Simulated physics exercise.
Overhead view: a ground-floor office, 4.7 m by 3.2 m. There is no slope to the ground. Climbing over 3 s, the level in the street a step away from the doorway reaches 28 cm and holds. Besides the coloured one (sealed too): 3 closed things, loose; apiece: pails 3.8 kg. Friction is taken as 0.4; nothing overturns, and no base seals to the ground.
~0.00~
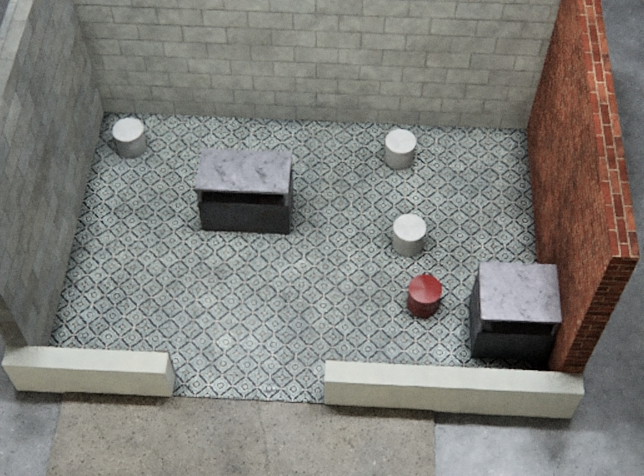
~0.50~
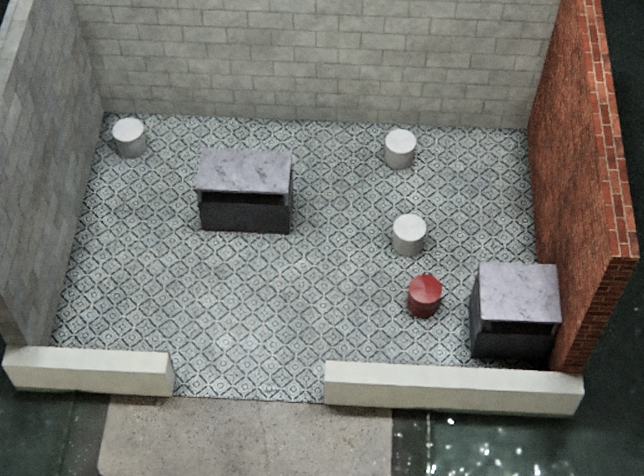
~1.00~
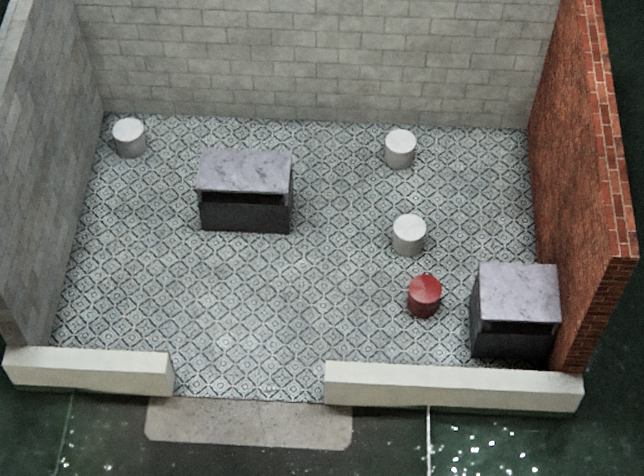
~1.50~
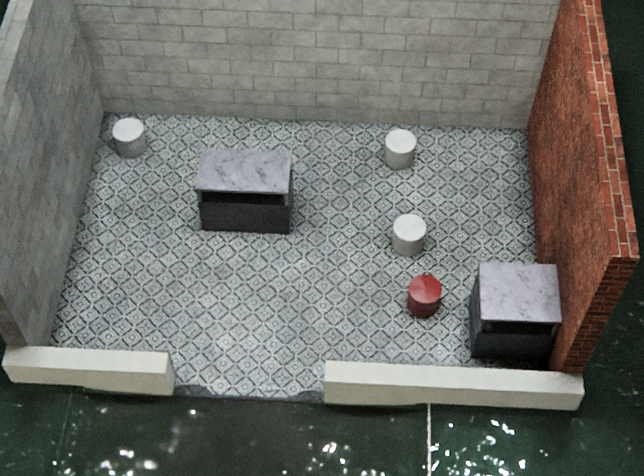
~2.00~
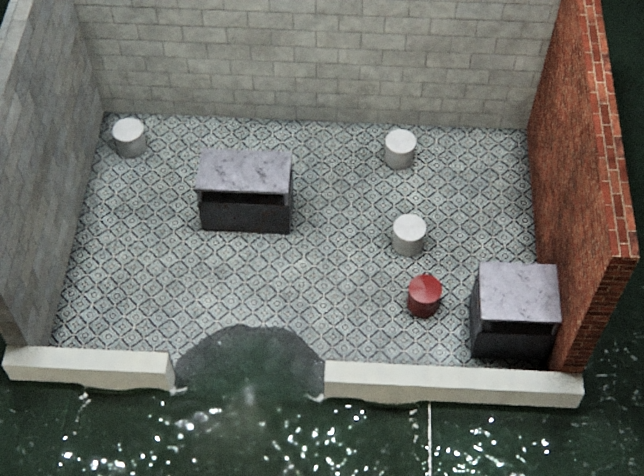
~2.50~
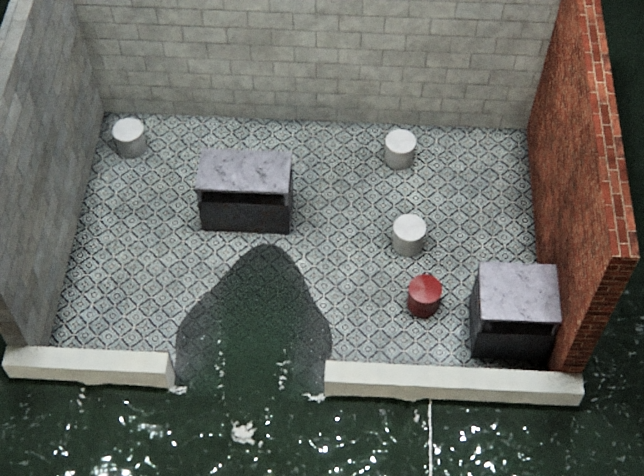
Dark water spreads around the walled room, then enters through the front gap across the patterned floor.
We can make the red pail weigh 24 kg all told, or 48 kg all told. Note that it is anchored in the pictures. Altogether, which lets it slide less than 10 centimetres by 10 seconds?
I would say the lighter mass suffices.
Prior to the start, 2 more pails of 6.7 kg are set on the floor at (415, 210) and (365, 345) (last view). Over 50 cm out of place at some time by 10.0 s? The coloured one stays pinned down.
Result, in order - exceeds it; falls shy.
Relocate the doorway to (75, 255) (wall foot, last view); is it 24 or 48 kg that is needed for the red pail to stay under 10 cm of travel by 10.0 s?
In that setup just the second mass works.
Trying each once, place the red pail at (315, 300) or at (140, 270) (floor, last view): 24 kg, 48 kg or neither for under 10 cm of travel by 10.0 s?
For the first spot only the heavier suffices, for the second the lighter suffices.
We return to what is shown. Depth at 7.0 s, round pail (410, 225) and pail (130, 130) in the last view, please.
First about 7 cm, second about 9 cm.
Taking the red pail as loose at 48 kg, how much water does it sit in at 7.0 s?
About 5 cm.
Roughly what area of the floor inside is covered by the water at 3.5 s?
Somewhere about 5.5 m2, give or take.
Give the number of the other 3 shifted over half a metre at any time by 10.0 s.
That comes to 3.
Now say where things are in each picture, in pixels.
The red pail at (425, 289), on the bottom; 0.0 m2 under water; 0 of 4 have shifted, in the first picture.
The red pail at (425, 289), on the bottom; water covers 0.0 m2; 0 of 4 have shifted, in the second picture.
The red pail at (425, 289), on the bottom; 0.0 m2 under water; 0 of 4 have shifted, in the third picture.
The red pail at (425, 289) rests on the ground; 0.0 m2 under water; 0 of 4 have shifted, in the fourth picture.
The red pail at (425, 289) rests on the ground; water covers 0.6 m2; 0 of 4 have shifted, in the fifth picture.
The red pail at (425, 289) rests on the ground; 1.5 m2 under water; 0 of 4 have shifted, in the sixth picture.
After 3.5 s the red pail would be 0 cm from its start with 24 kg and 0 cm from its start with 48 kg; 0 cm of water round it then.
After 4.5 s the red pail would be 0 cm from its start with 24 kg and 0 cm from its start with 48 kg; 1 cm of water round it then.
After 7.0 s the red pail would be 0 cm from its start with 24 kg and 0 cm from its start with 48 kg; 5 cm of water round it then.
After 10.0 s the red pail would be 0 cm from its start with 24 kg and 0 cm from its start with 48 kg; 11 cm of water round it then.
